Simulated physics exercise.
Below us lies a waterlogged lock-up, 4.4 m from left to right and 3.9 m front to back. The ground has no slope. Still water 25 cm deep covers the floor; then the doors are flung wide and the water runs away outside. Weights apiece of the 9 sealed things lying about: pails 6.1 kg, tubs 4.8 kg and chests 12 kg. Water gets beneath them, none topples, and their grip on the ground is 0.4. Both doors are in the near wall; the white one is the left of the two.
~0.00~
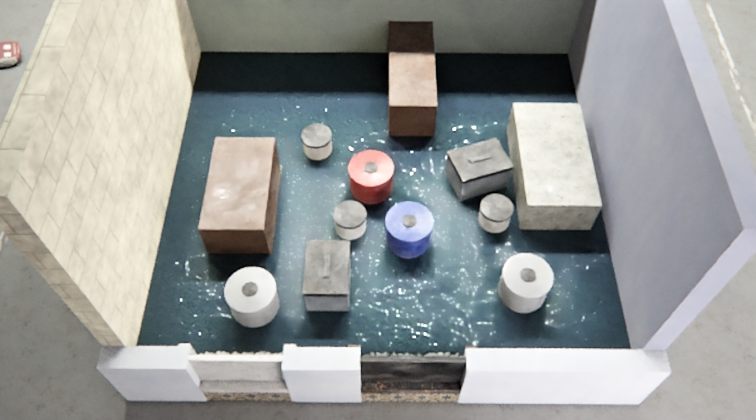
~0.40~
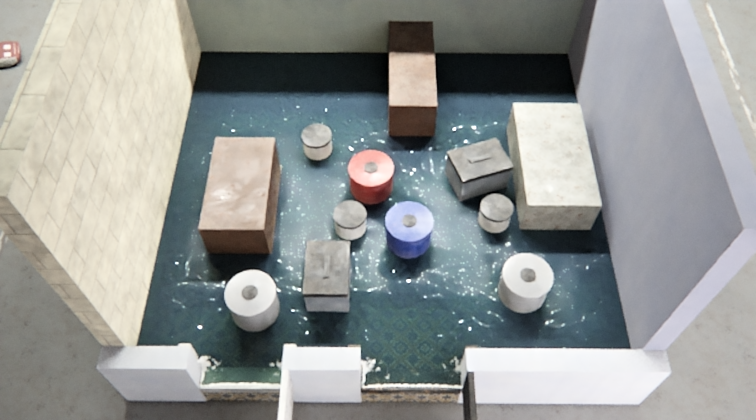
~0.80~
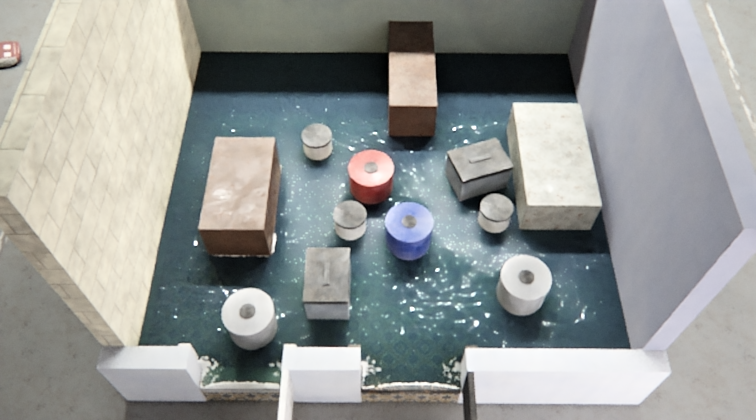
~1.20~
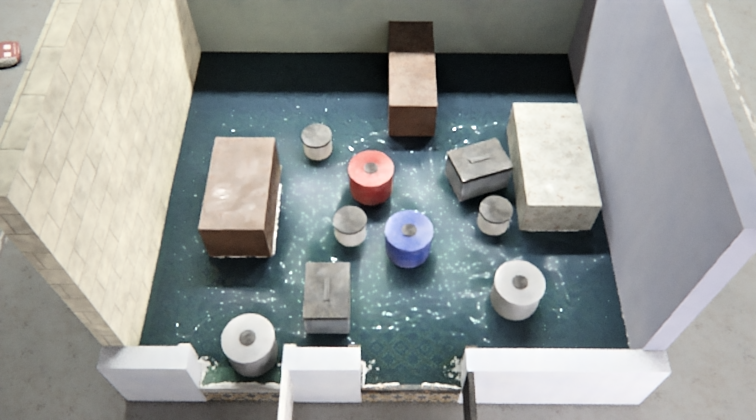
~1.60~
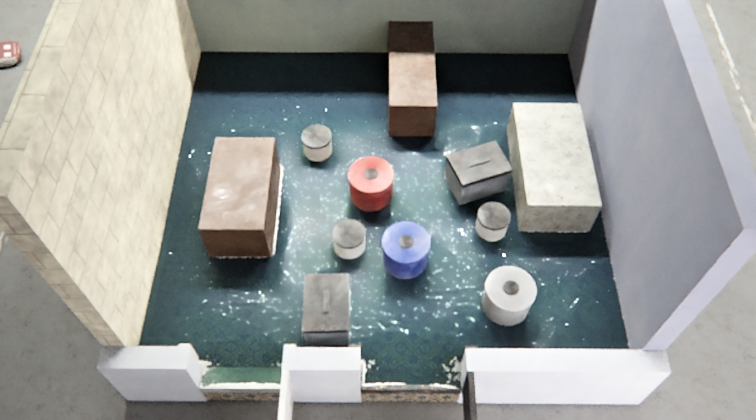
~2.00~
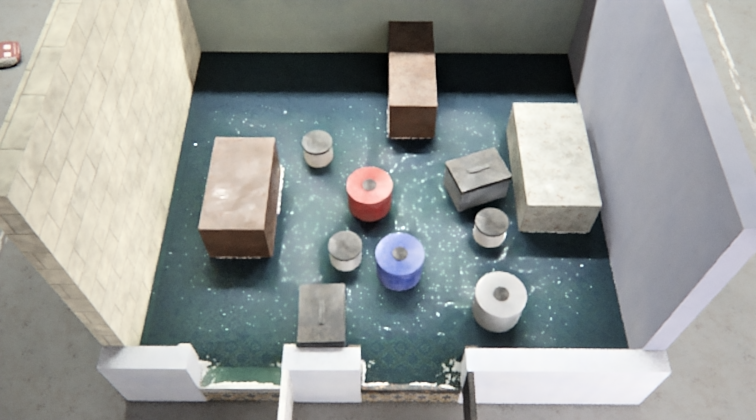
A white tub at the lower left drifted to the left doorway of the flooded room and went out of sight, then the blue tub, the red tub and other floating things slid toward the near wall.
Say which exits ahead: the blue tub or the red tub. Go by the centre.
The blue one.
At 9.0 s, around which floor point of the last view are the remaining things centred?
At about (355, 353).
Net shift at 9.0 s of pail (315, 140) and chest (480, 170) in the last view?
In that order: 200 cm, 200 cm.
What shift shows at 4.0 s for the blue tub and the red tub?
About 120 and 80 cm.
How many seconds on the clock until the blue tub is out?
Near 4.5 s.
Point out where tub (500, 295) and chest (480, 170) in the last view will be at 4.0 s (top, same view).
Around (439, 355) and (472, 217).
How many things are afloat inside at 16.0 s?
At that moment 0.
After 4.0 s the blue tub is near (386, 344), 1.2 m from its start, afloat; the red tub is near (358, 245), 0.9 m from its start, afloat; 1 of 9 are out; 8 afloat.
After 9.0 s the blue tub has gone out (at 4.3 s); the red tub has gone out (at 8.4 s); 7 of 9 are out; 2 afloat.
After 16.0 s the blue tub has gone out (at 4.3 s); the red tub has gone out (at 8.4 s); 9 of 9 are out; 0 afloat.
After 20.0 s the blue tub has gone out (at 4.3 s); the red tub has gone out (at 8.4 s); 9 of 9 are out; 0 afloat.
